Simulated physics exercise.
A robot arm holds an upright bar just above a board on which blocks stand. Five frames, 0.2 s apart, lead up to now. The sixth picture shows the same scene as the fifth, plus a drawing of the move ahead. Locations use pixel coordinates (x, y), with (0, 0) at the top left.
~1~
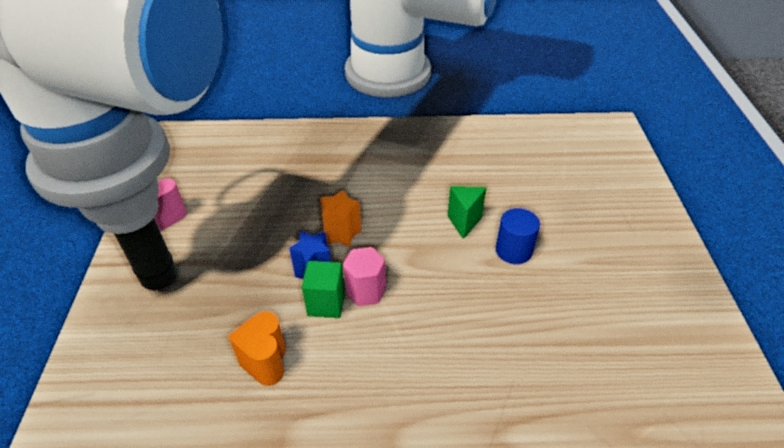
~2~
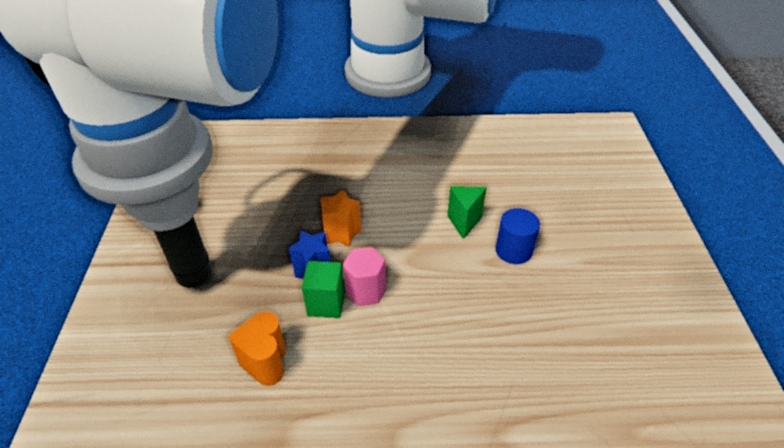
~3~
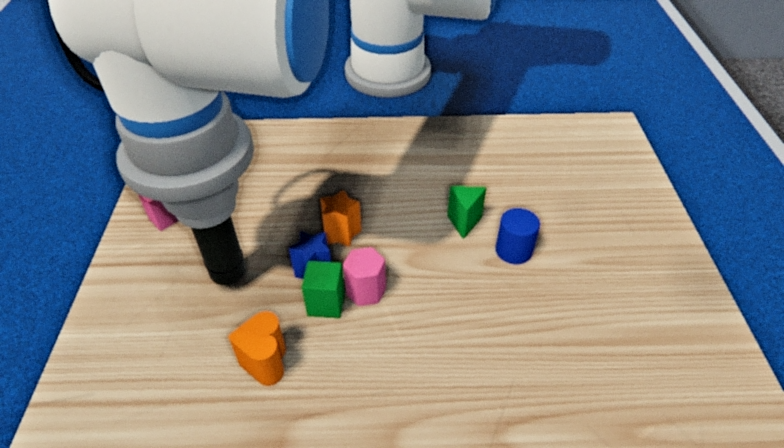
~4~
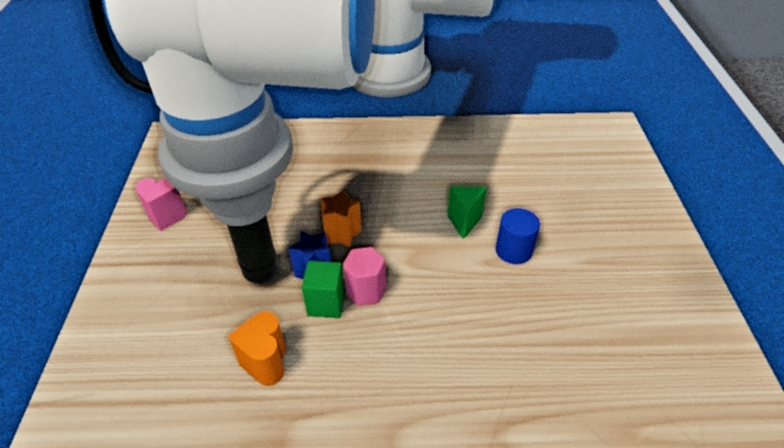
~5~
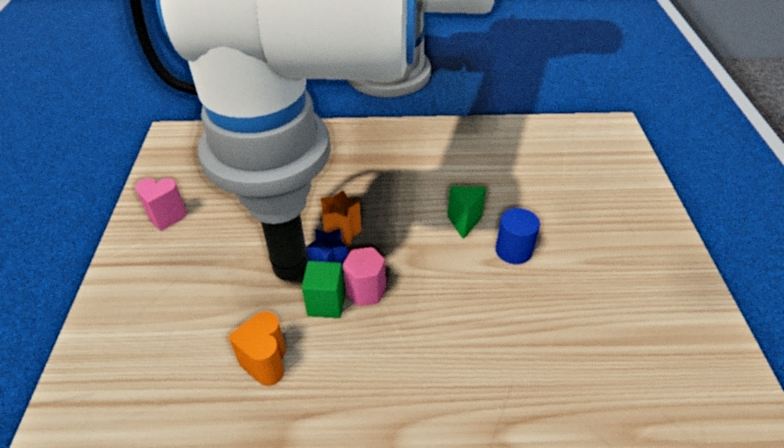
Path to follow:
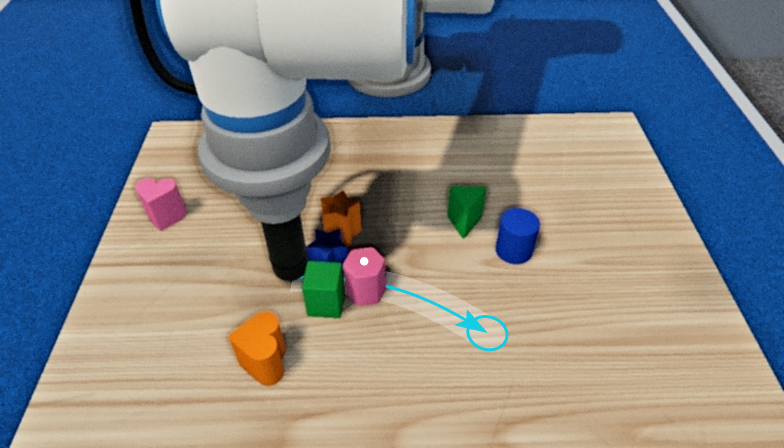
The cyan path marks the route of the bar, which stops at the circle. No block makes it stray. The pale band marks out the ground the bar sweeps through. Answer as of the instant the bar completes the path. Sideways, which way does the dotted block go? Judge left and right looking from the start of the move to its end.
It is pushed towards the right-hand side.
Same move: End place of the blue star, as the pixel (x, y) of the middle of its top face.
I'd place it at (379, 229), taking the centre of its top.
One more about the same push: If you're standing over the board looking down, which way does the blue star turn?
From above, the turn goes anticlockwise.
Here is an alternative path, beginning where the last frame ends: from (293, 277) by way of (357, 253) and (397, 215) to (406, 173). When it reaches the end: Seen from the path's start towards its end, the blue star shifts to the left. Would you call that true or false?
That statement is not accurate.
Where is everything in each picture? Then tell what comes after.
The first frame shows lower end of the bar at (159, 277), tops of blocks, green square block at (322, 274), blue star at (310, 244), orange star at (338, 203), pink six-sided block at (364, 261).
The second frame shows bar at (195, 275), blocks as before.
The third frame shows bar at (228, 272), blocks as before.
The fourth frame shows bar at (261, 270), blocks as before.
The fifth frame shows bar at (291, 268), green square block at (322, 275), blue star at (327, 241), orange star at (338, 203), pink six-sided block at (364, 261).
The drawn path runs from (293, 277) over (360, 281) and (425, 299) to (487, 333); the dot is on the pink six-sided block.
The first path, step by step. One third of the way, bar at (361, 273); green square block at (324, 278); blue star at (374, 229), turned 80° anticlockwise; pink six-sided block at (394, 267), turned 40° clockwise.
Two thirds of the way, bar at (426, 291); green square block at (324, 278); blue star at (379, 229), turned 105° anticlockwise; pink six-sided block at (455, 296), turned 80° clockwise.
At the end, bar at (489, 324); green square block at (324, 278); blue star at (379, 229), turned 105° anticlockwise; orange star not moved; pink six-sided block at (505, 341), turned 140° clockwise.
